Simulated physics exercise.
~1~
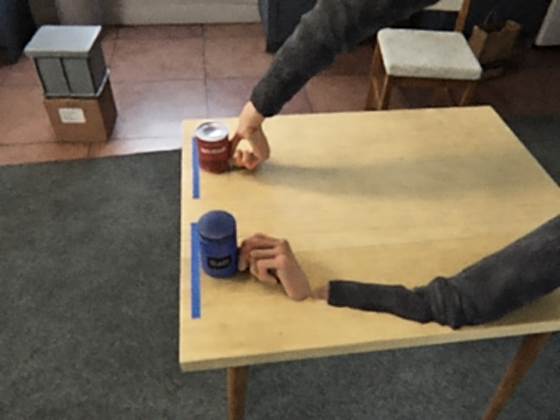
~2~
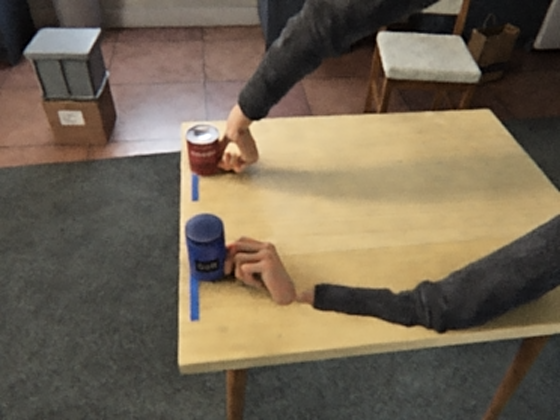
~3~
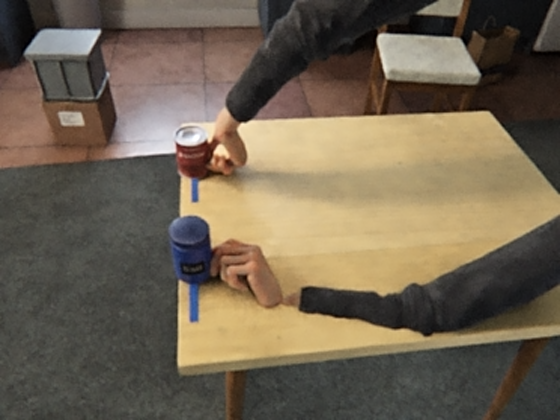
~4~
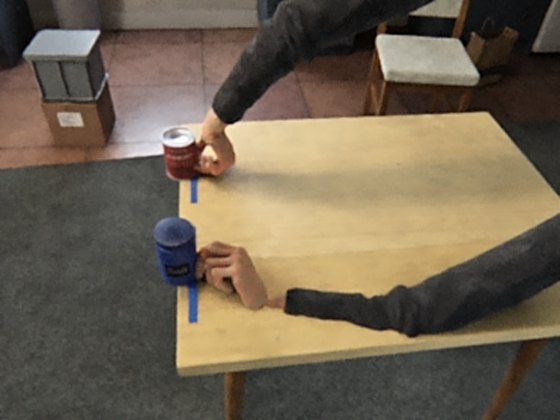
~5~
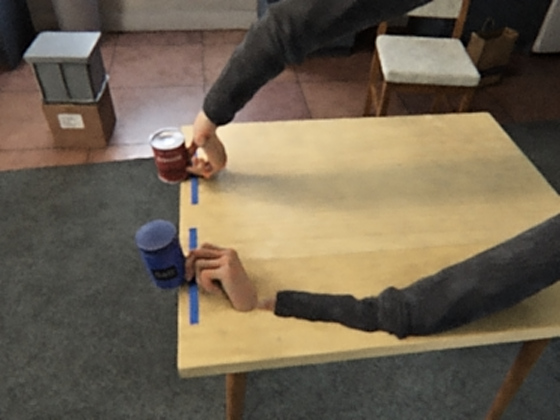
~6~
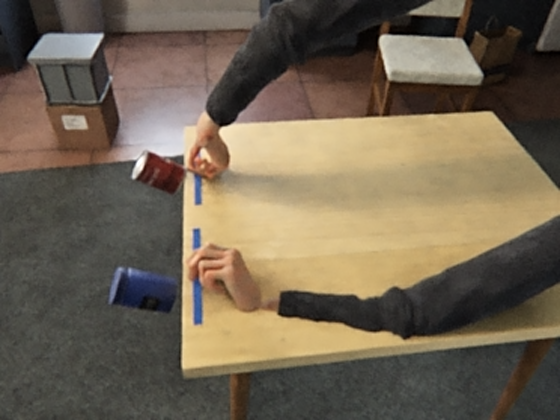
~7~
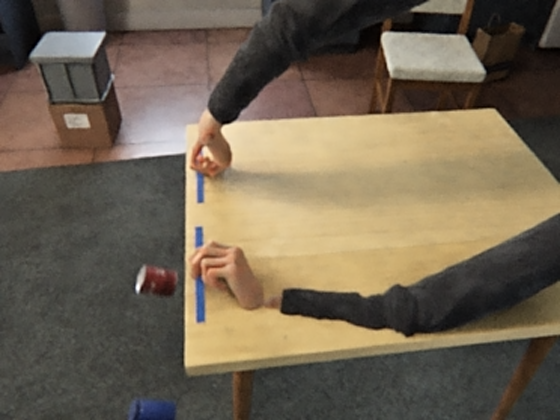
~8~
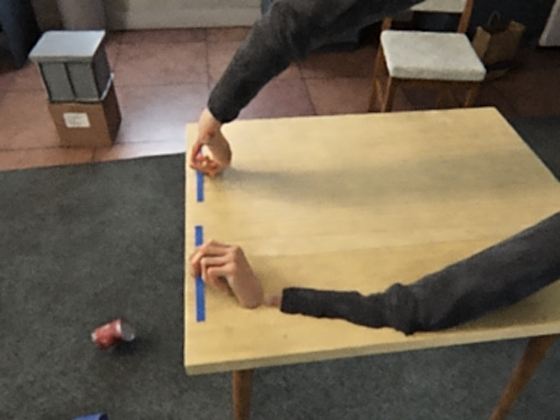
On a pale wooden table in a room, two hands push a blue jar and a red tin left past strips of blue tape until both tip over the edge and drop, the tin ending on its side on the dark carpet while the hands stay by the tape.
